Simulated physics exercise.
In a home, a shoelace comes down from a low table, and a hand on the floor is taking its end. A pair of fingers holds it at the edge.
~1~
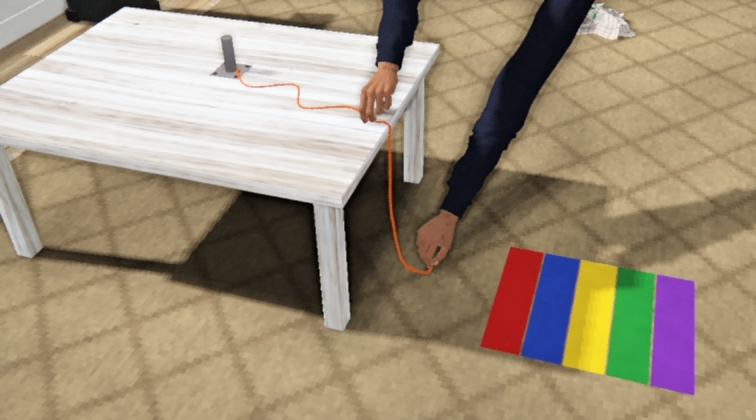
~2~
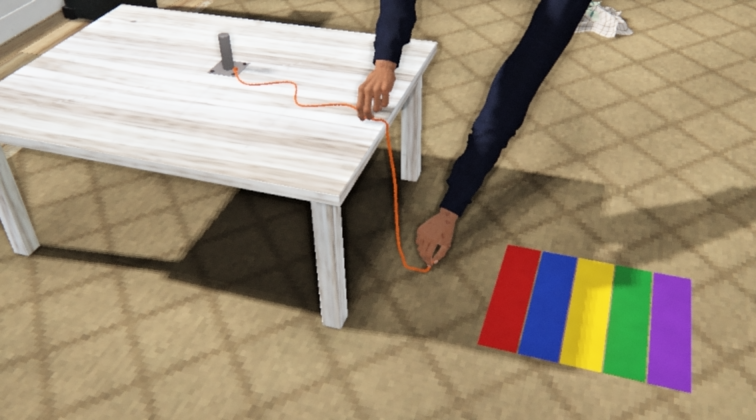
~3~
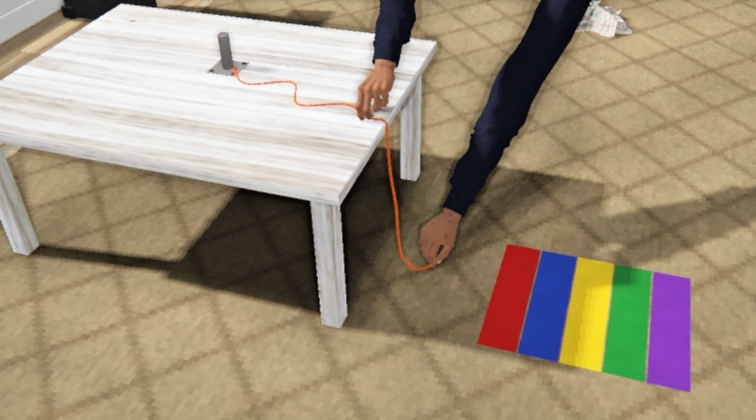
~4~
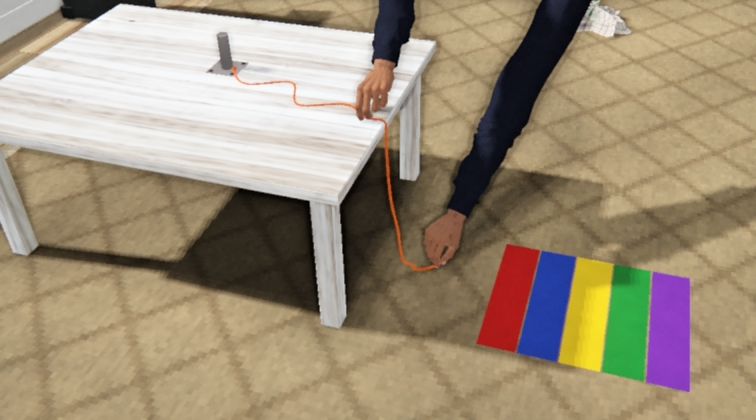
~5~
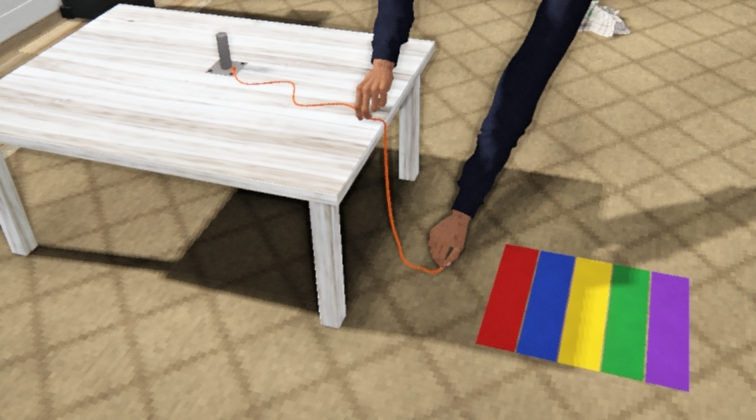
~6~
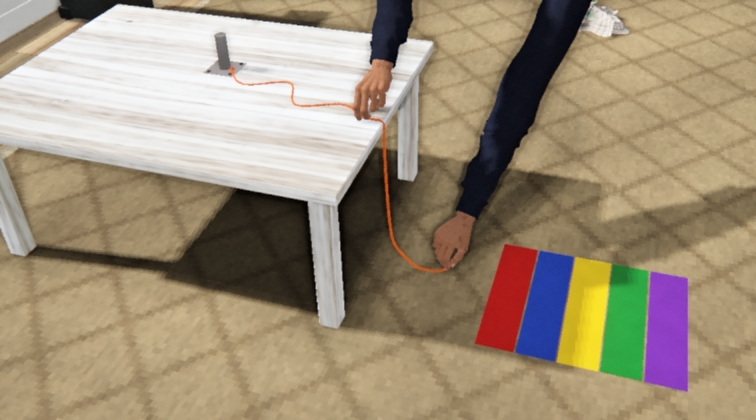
A hand drawing the end of an orange shoelace slightly right across the floor while fingers hold it at a table's edge.
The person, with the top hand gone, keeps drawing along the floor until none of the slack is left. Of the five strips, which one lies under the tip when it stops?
The yellow strip.
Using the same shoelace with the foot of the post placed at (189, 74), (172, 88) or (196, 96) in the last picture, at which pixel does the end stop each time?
About (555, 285), (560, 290) and (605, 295).
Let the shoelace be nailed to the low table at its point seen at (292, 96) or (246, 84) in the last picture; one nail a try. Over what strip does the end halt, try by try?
Try 1: Blue; try 2: Yellow.
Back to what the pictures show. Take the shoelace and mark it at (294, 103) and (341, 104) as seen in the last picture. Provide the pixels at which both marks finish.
One ends up around (336, 99), the other around (378, 111).
Soon after, end near (537, 283); over blue.
After that, end near (573, 291); over yellow.
At the stop, end near (595, 295); over yellow. The yellow one.
